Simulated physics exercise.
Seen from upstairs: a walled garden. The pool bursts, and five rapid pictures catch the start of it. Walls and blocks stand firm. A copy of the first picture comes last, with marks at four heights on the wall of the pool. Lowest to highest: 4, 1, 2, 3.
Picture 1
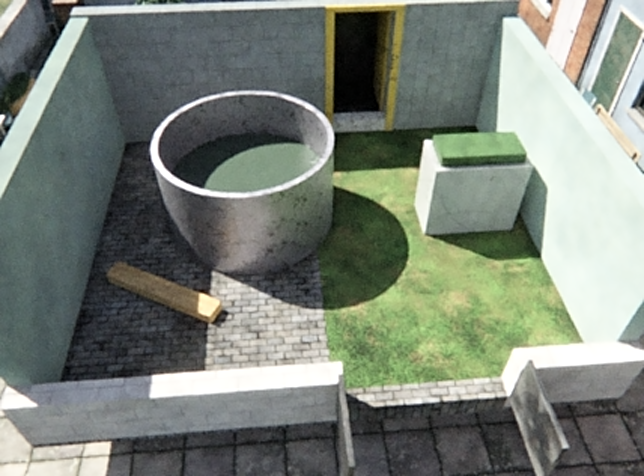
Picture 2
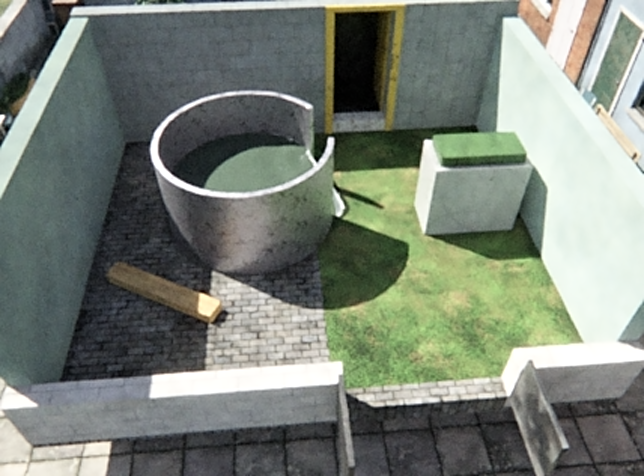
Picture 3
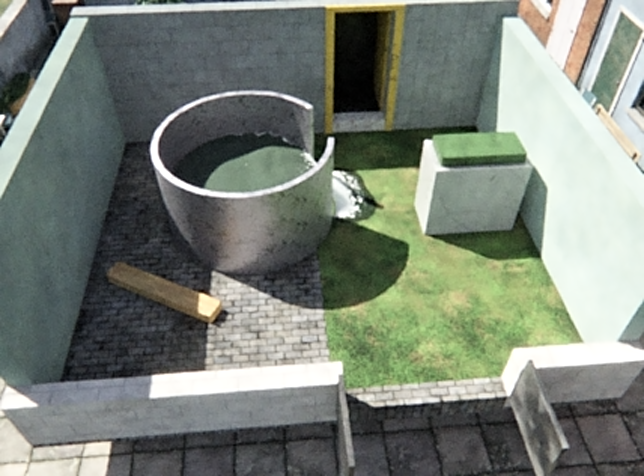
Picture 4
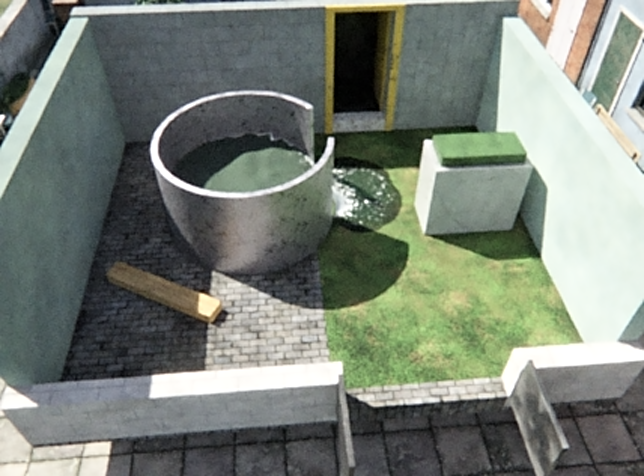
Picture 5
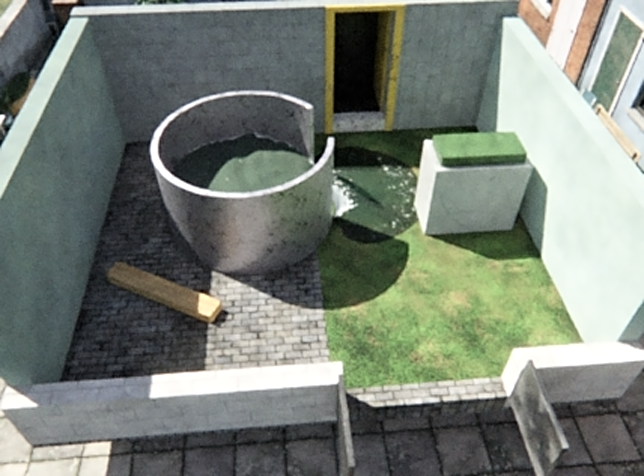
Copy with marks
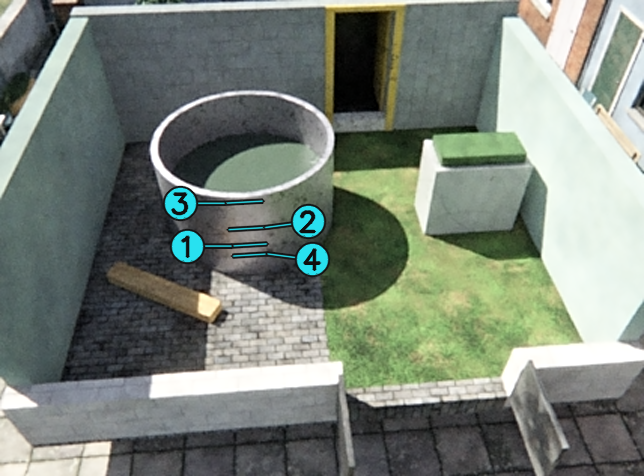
We see a walled garden from above, where a section on the right side of a round grey pool opens and water pours out, spreading across the grass toward the pale block and the yellow doorway.
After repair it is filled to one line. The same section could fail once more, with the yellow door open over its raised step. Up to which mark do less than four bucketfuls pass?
It is 2.
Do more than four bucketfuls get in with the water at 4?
No, not at all.
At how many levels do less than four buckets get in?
Three of the four.
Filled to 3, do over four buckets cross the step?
Yes, that goes wrong.
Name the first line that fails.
Line 3.
On the marked copy, 1 at (249, 244); 2 at (247, 228); 3 at (243, 202); 4 at (250, 255); from the bottom up 4, 1, 2, 3.
If 1 is chosen, nothing gets over.
If 2 is chosen, a splash gets over, under a bucket.
If 3 is chosen, some 20 bucketfuls get in.
If 4 is chosen, nothing gets over.
